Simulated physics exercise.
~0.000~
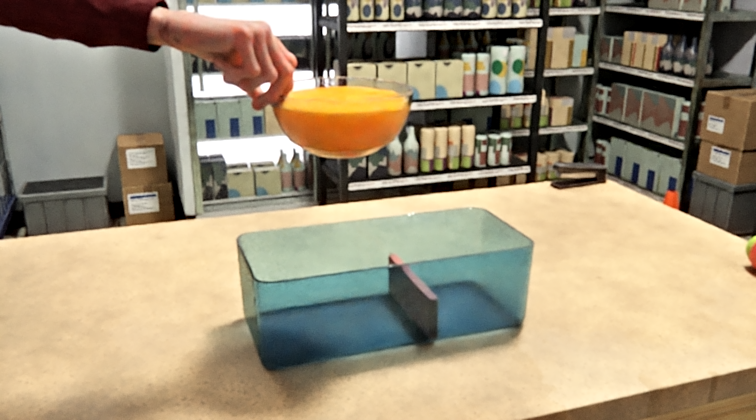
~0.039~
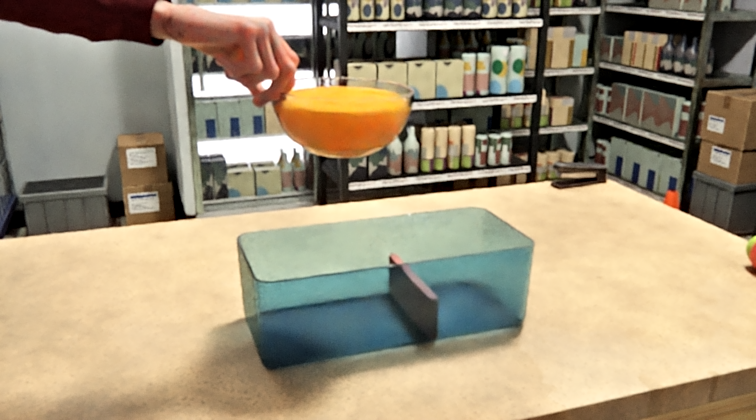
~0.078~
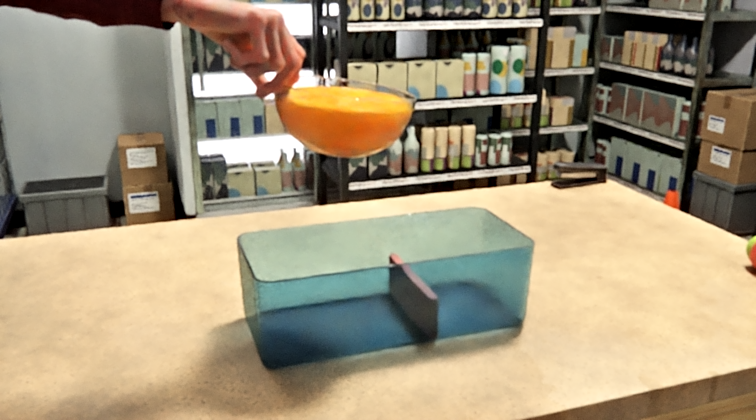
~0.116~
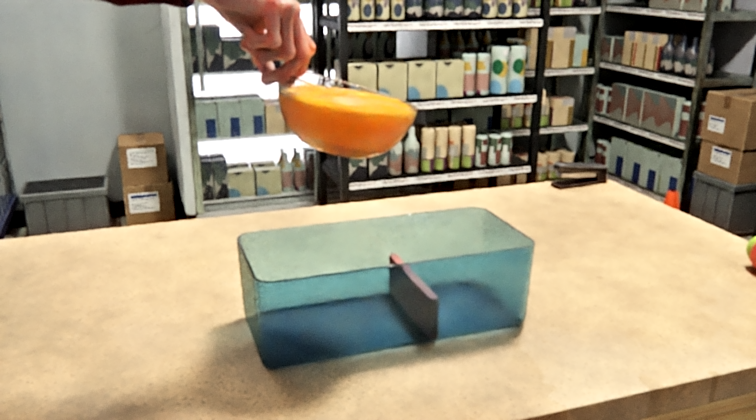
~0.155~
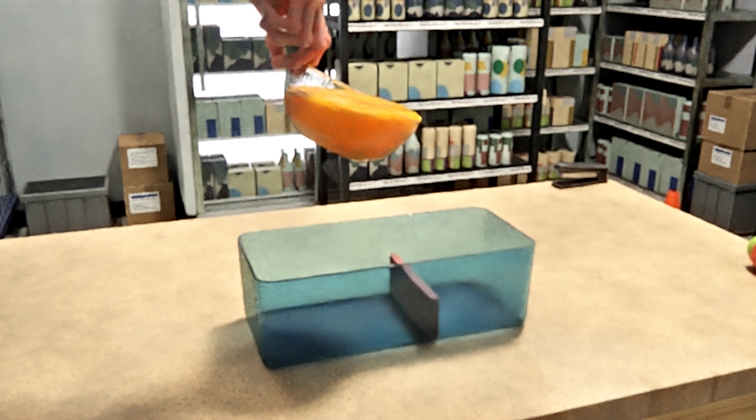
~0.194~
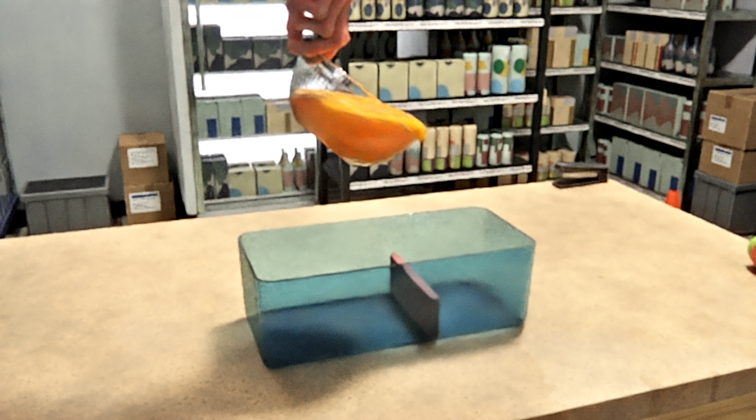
A glass bowl of orange juice tilting steeply to the right in a person's hand above a blue oblong basin with a divider.
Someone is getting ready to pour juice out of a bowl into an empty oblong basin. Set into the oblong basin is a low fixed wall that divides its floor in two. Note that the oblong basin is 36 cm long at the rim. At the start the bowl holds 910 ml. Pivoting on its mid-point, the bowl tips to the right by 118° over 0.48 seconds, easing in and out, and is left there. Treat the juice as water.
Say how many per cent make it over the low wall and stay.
About 60 per cent makes it over and stays.
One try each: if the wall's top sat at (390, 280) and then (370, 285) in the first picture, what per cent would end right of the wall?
75 per cent first, 80 per cent second.
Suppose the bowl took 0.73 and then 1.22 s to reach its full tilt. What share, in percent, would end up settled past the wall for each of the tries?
The first try gives around 70 percent, the second around 85 percent.
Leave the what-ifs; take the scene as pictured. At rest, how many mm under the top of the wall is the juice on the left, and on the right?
Left side: Around 48 mm. Right side: Around 30 mm.
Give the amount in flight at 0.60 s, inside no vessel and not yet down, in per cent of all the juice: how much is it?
Around 28 percent of the liquid.
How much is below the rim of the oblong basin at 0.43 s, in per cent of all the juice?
Estimate - around 64 in a hundred parts.
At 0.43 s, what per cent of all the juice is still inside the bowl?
Close to 2 percent of the liquid remains at that time.
After 0.43 s the tilt is 115° and 2 per cent is still to pour, 3 is left of the wall and 61 right of it.
After 0.60 s the tilt is 118° and 0 per cent is still to pour, 23 is left of the wall and 49 right of it.
After 0.78 s the tilt is 118° and 1 per cent is still to pour, 25 is left of the wall and 52 right of it.
After 0.98 s the tilt is 118° and 0 per cent is still to pour, 33 is left of the wall and 60 right of it.
In the end 33 per cent lies left of the wall, 60 right of it and 7 outside.
